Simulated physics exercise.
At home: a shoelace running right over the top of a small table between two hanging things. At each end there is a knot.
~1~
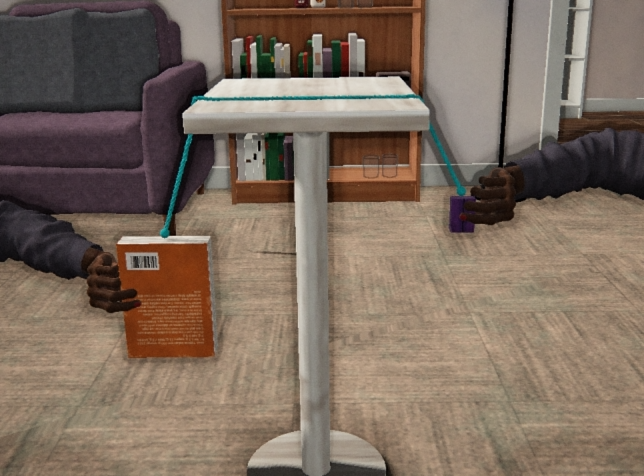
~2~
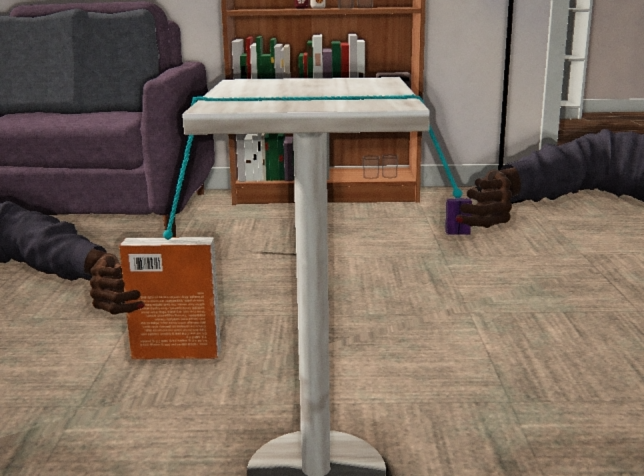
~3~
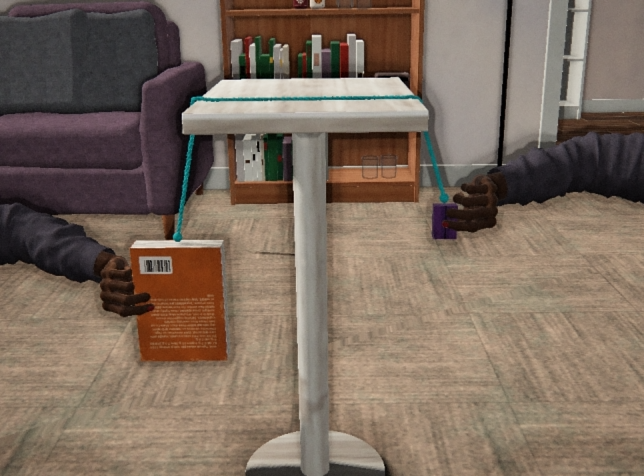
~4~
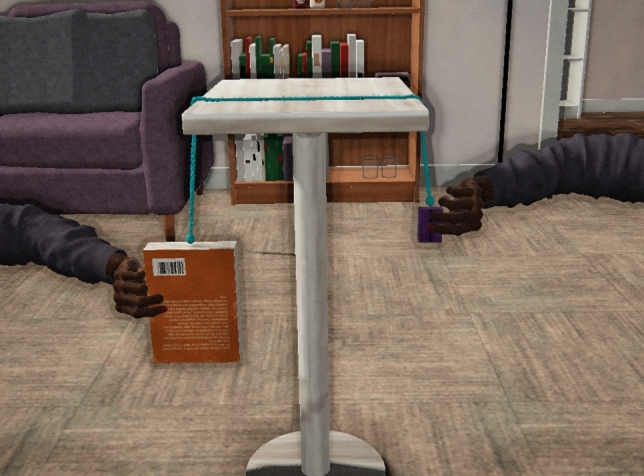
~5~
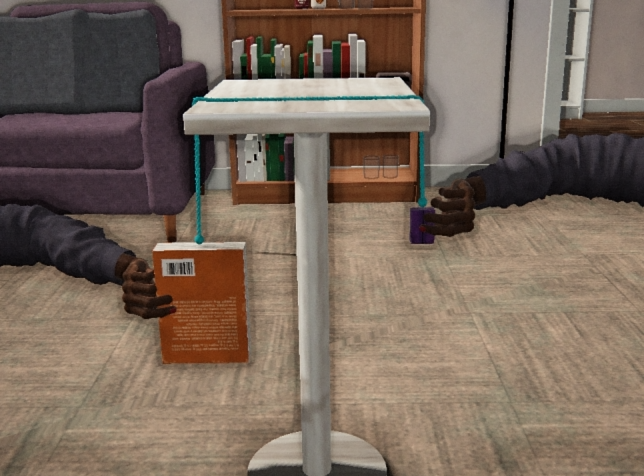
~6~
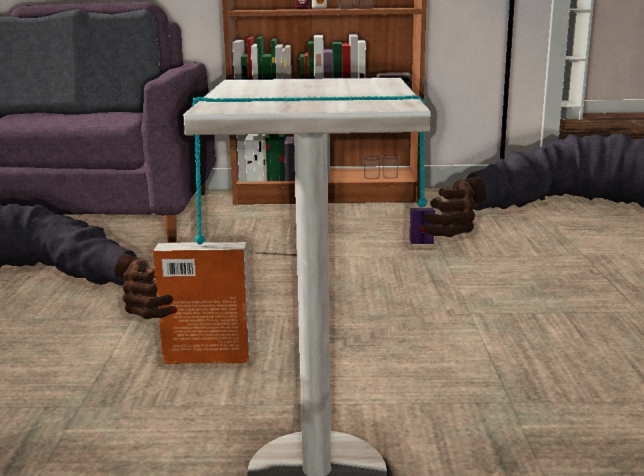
An orange book and a small purple matchbox hang from opposite ends of a teal shoelace laid across a narrow white pedestal table, each gripped by a dark-sleeved hand. The steady, front-on view shows a carpeted room with a purple sofa at left and a wooden bookcase behind. Both hands move slowly inward, bringing the book rightward and matchbox leftward until the lace's sides hang nearly vertical, then stay still.
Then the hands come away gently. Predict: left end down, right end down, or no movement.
Drawn left.
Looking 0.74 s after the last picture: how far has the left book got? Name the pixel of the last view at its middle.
Pixel estimate: About (215, 466).
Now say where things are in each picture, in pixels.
In the first frame, left book (169, 298); right matchbox (462, 214); shoelace over the top (289, 99).
In the second frame, left book (172, 299); right matchbox (458, 217).
In the third frame, left book (182, 302); right matchbox (445, 221).
In the fourth frame, left book (194, 303); right matchbox (430, 225).
In the fifth frame, left book (204, 304); right matchbox (422, 226).
In the sixth frame, left book (204, 304); right matchbox (422, 226); shoelace over the top (290, 100).
Then, 0.36 s later than the last view, left book lower near (216, 432); right matchbox pulled up onto the top.
Then, 0.74 s later than the last view, left book down on the floor near (215, 466); right matchbox down on the floor.
Finally, left book down on the floor near (218, 466); right matchbox down on the floor. The shoelace goes down on the left.
